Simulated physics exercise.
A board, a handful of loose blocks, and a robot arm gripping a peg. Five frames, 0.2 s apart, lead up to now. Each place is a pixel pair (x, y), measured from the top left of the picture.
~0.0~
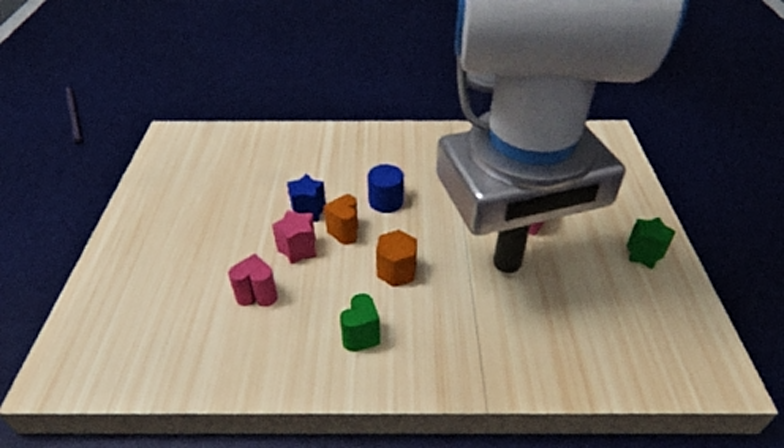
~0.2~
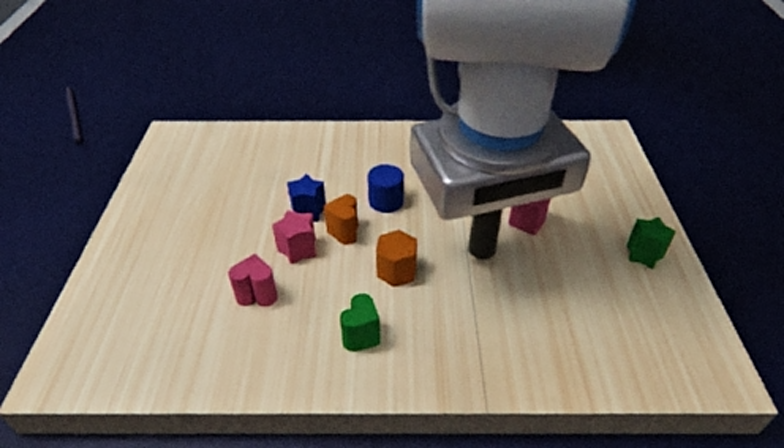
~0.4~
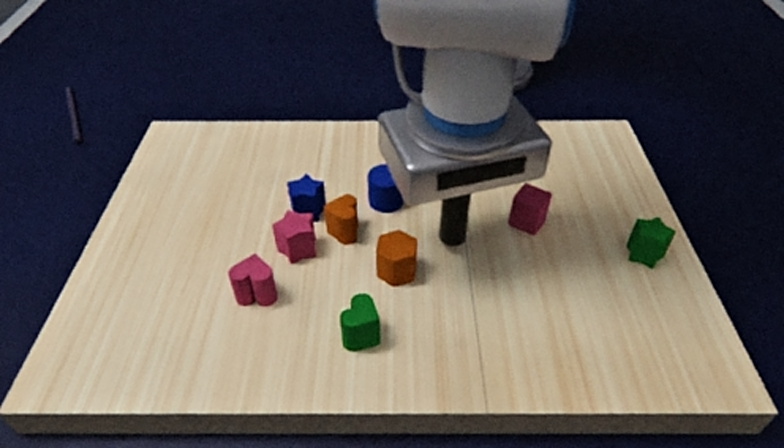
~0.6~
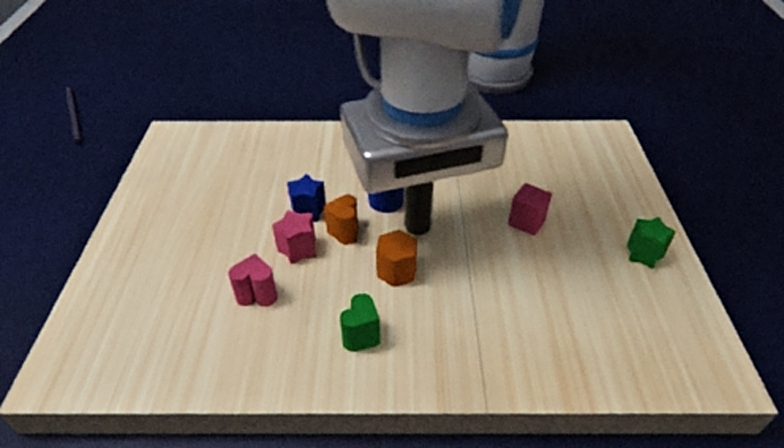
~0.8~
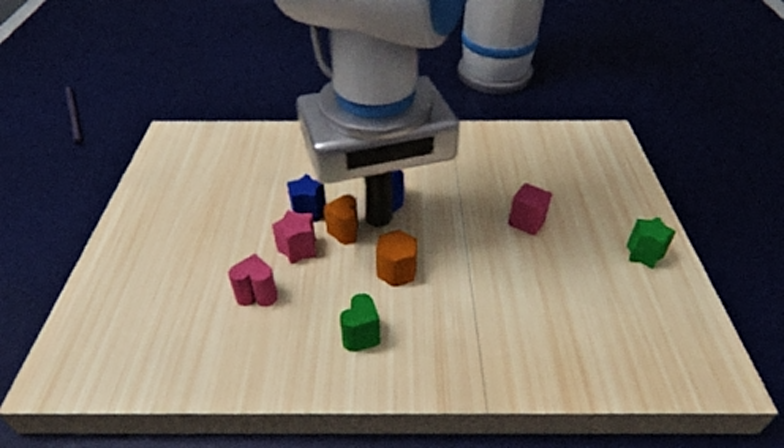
A robot arm holding a dark peg moved steadily left and slightly back across a wooden board, passing in front of the blue cylinder, while the scattered pink, orange, green and blue blocks stayed still.
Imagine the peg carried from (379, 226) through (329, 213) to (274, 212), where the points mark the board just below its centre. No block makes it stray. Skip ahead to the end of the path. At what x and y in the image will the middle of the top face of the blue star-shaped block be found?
Located at (244, 182).
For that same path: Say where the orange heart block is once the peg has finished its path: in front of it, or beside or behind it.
Once the path is finished, the orange heart block lies beside or behind the peg.
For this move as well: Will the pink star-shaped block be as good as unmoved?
Yes, I think so.
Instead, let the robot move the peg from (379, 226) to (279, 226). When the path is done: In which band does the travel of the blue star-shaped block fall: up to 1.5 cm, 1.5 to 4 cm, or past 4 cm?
Of the three bands, it's 1.5 to 4 cm.
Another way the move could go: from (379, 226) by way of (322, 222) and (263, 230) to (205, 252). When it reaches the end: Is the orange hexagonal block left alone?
The answer is yes.
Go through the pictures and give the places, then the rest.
Lower end of the peg (507, 263), tops of blocks, pink star-shaped block (294, 223), blue star-shaped block (305, 186), orange heart block (343, 206), blue circle (386, 175), in the first frame.
Peg (482, 250), blocks as before, in the second frame.
Peg (452, 237), blocks as before, in the third frame.
Peg (418, 226), blocks as before, in the fourth frame.
Peg (379, 219), pink star-shaped block (294, 223), blue star-shaped block (305, 186), orange heart block (343, 206), blue circle partly hidden, in the fifth frame.
What follows on the original path. One third of the way, peg (345, 209); orange heart block (330, 205), turned 60° anticlockwise.
Two thirds of the way, peg (309, 204); blue star-shaped block (280, 183); orange heart block (326, 205), turned 80° anticlockwise.
At the end, peg (273, 205); pink star-shaped block not moved; blue star-shaped block (244, 182); orange heart block (326, 205), turned 80° anticlockwise; blue circle not moved.
